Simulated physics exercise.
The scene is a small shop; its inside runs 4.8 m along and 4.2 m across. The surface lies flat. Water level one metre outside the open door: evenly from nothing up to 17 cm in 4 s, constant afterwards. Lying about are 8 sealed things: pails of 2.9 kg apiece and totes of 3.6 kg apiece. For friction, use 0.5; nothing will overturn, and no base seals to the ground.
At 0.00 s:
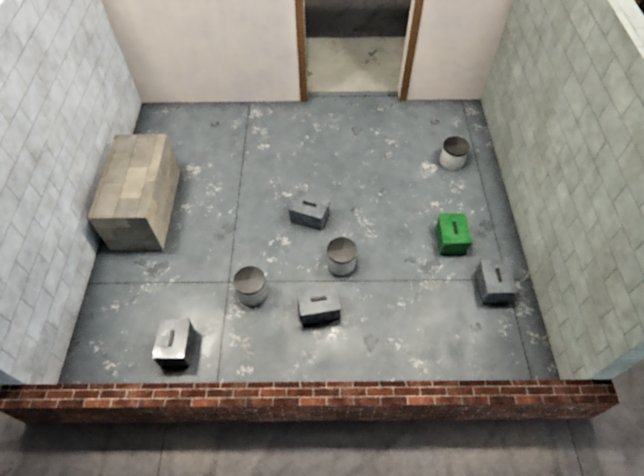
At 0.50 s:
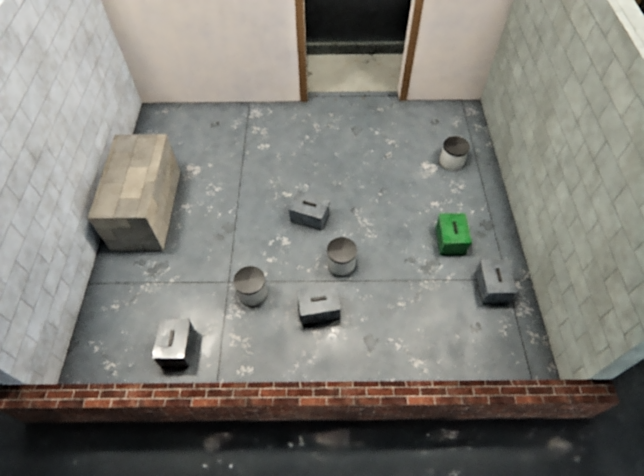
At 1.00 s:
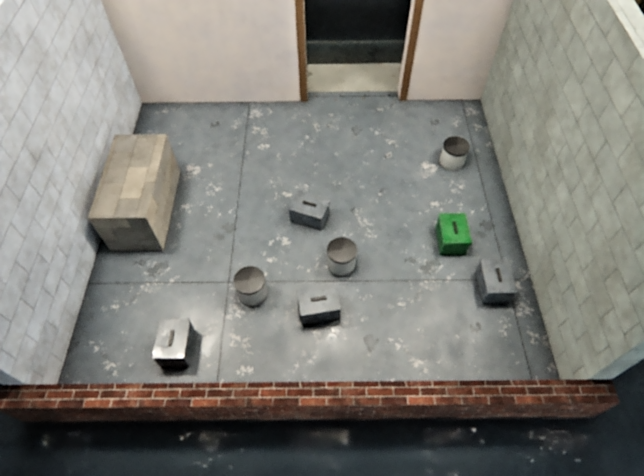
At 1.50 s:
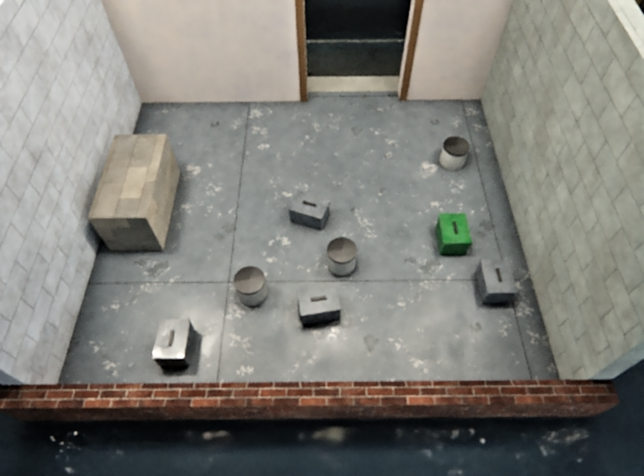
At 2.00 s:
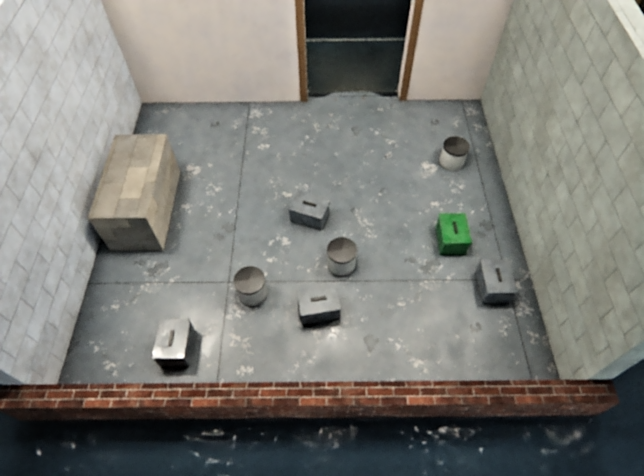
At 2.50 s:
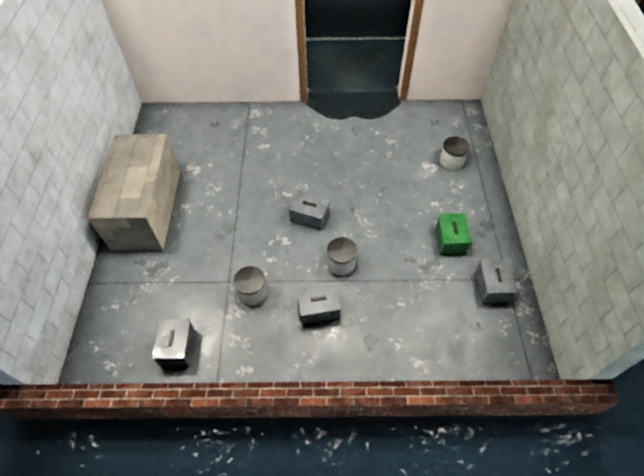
In a small shop with scattered pails and totes, one of them green, dark water spread outside the brick wall and doorway, then crept just over the threshold while everything inside stayed still.
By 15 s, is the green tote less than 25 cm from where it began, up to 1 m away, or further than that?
Long gone.
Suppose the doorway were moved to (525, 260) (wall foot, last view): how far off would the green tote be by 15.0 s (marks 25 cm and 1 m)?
Outcome - green tote: Well off.
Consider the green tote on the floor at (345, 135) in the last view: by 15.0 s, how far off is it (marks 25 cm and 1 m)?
I'd say it goes a long distance.
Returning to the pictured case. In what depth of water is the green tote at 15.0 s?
11 cm or so.
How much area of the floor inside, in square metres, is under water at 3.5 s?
Some 2.0 m2 of it.
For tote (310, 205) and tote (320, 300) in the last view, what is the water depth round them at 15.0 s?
11 and 11 cm.
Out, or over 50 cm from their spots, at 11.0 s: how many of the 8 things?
My count gives 8.
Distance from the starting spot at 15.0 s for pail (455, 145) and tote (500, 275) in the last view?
Shifts: 250 cm / 250 cm.
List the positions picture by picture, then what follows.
The first picture shows the green tote at (455, 228), on the bottom; water covers 0.0 m2; 0 of 8 have shifted.
The second picture shows the green tote at (455, 228), on the bottom; water covers 0.0 m2; 0 of 8 have shifted.
The third picture shows the green tote at (455, 228) rests on the ground; 0.0 m2 under water; 0 of 8 have shifted.
The fourth picture shows the green tote at (455, 228) rests on the ground; 0.0 m2 under water; 0 of 8 have shifted.
The fifth picture shows the green tote at (455, 228) rests on the ground; 0.0 m2 under water; 0 of 8 have shifted.
The sixth picture shows the green tote at (455, 228) rests on the ground; water covers 0.3 m2; 0 of 8 have shifted.
After 3.5 s the green tote is near (455, 228), 0.0 m from its start, aground; 0 afloat.
After 6.8 s the green tote is near (476, 253), 0.4 m from its start, afloat; 2 afloat.
After 11.0 s the green tote is near (363, 324), 1.6 m from its start, afloat; 8 afloat.
After 15.0 s the green tote is near (236, 342), 2.6 m from its start, afloat; 8 afloat.
